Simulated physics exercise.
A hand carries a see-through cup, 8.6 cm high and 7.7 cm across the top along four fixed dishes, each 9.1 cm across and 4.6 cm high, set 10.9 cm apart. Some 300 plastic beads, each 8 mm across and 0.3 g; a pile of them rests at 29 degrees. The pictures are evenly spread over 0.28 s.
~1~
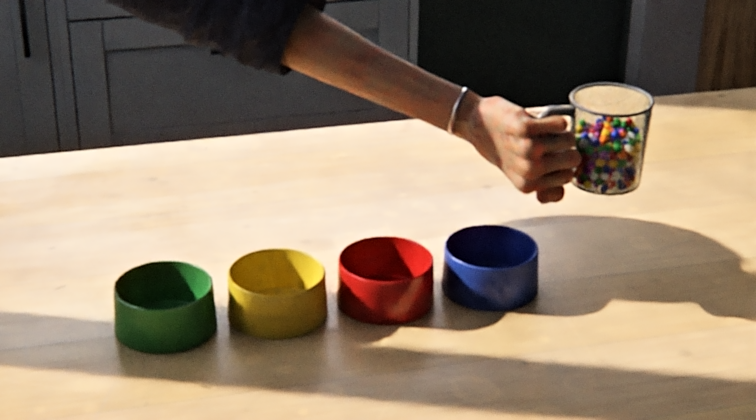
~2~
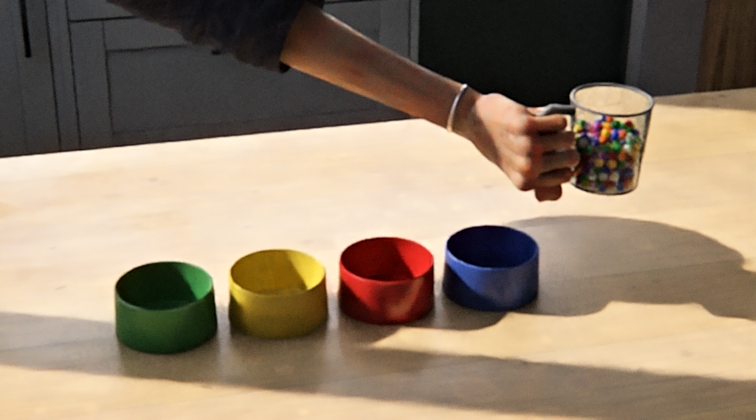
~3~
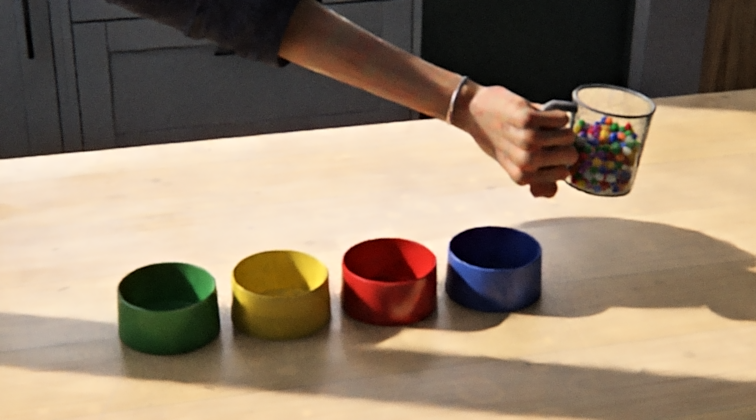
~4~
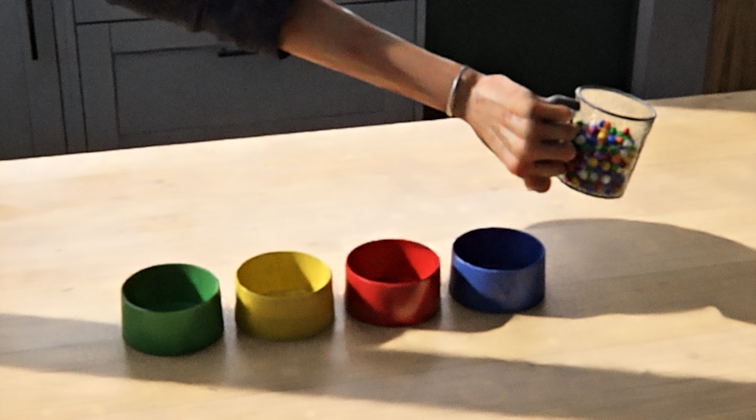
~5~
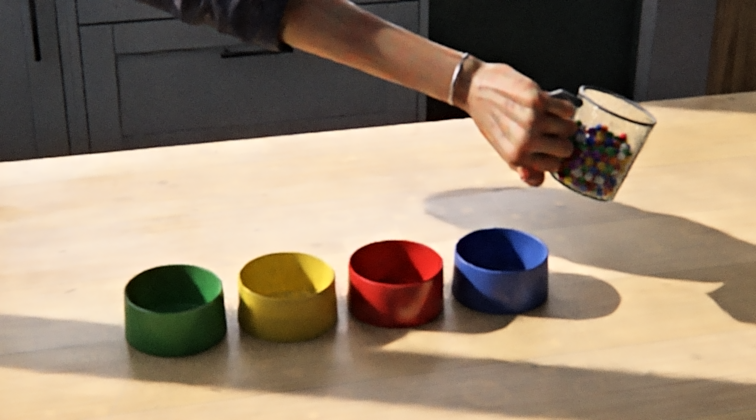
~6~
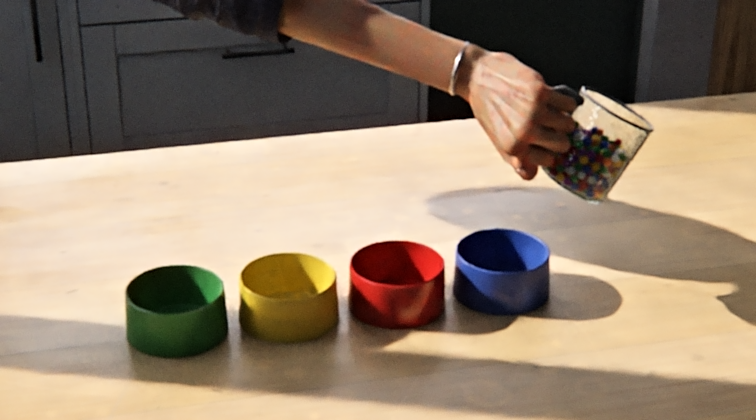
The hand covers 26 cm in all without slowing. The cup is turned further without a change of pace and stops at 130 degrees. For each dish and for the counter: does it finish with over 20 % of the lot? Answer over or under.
Red: Under, blue: Over, green: Under, yellow: Under, counter: Over.
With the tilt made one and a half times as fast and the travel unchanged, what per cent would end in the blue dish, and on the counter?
In that case blue 0; counter 100.
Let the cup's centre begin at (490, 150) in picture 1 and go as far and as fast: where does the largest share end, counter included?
The winner: Red.
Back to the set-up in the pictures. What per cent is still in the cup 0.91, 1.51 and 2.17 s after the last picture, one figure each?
In turn: 5, 0, 0.
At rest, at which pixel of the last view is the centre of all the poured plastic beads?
Near (531, 279).
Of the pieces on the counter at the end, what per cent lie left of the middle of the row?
About 0 per cent.
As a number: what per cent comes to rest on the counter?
Roughly 50 per cent.
Then, 0.91 s after the last picture, tilt 130 degrees; cup holds 5 %, blue 45 %.
Then, 1.51 s after the last picture, tilt 130 degrees; cup holds 0 %, blue 50 %.
Then, 2.17 s after the last picture, tilt 130 degrees; cup holds 0 %, blue 50 %.
In the end, red 0 %, blue 50 %, green 0 %, yellow 0 %, counter 50 %.
